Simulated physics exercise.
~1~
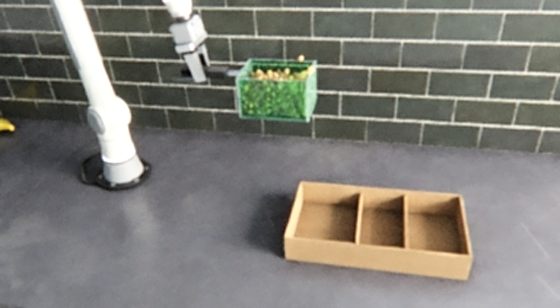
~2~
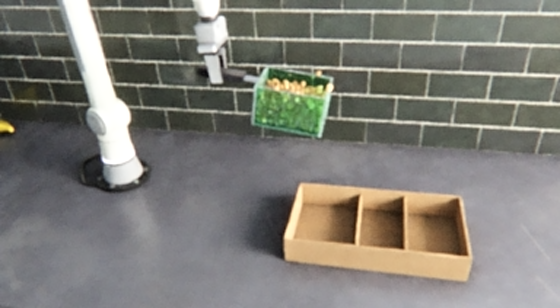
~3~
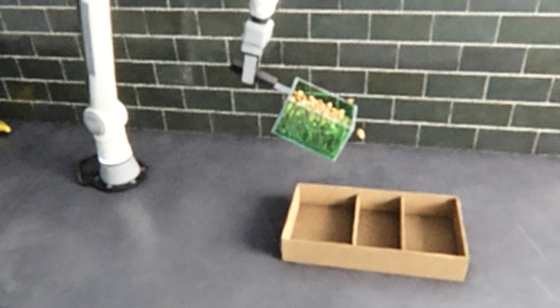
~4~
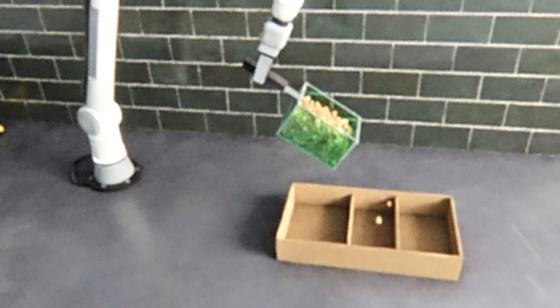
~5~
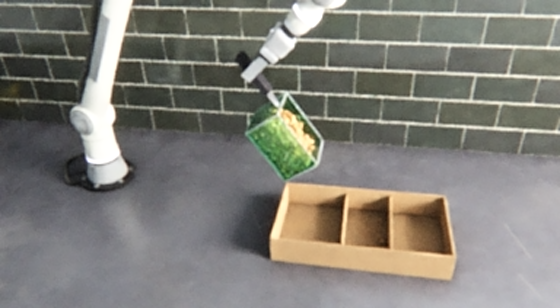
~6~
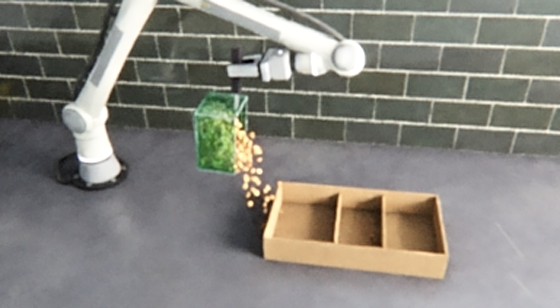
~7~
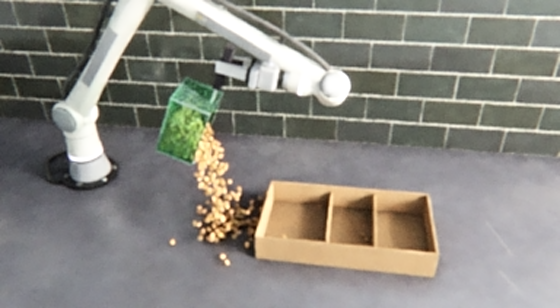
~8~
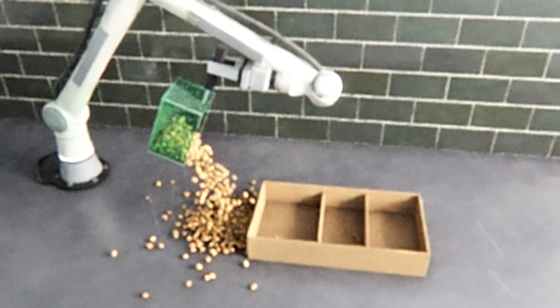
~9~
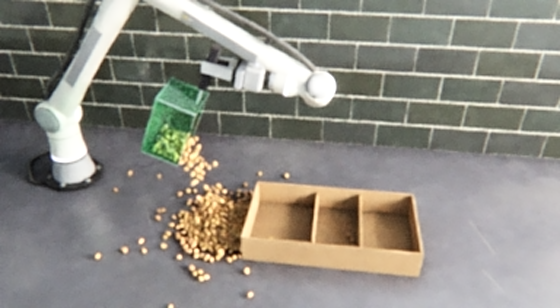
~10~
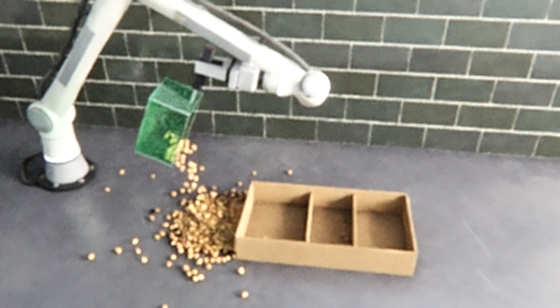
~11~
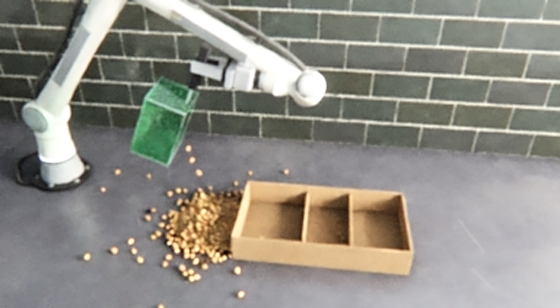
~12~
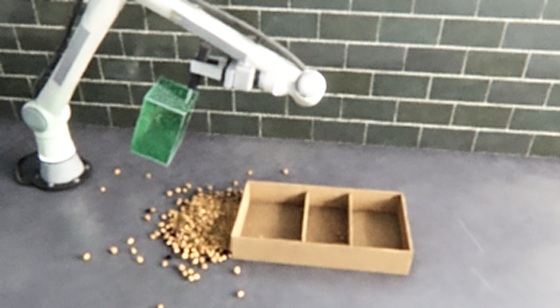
Robot arm tipping a green box of dried beans, spilling nearly all onto the table left of a divided brown crate.
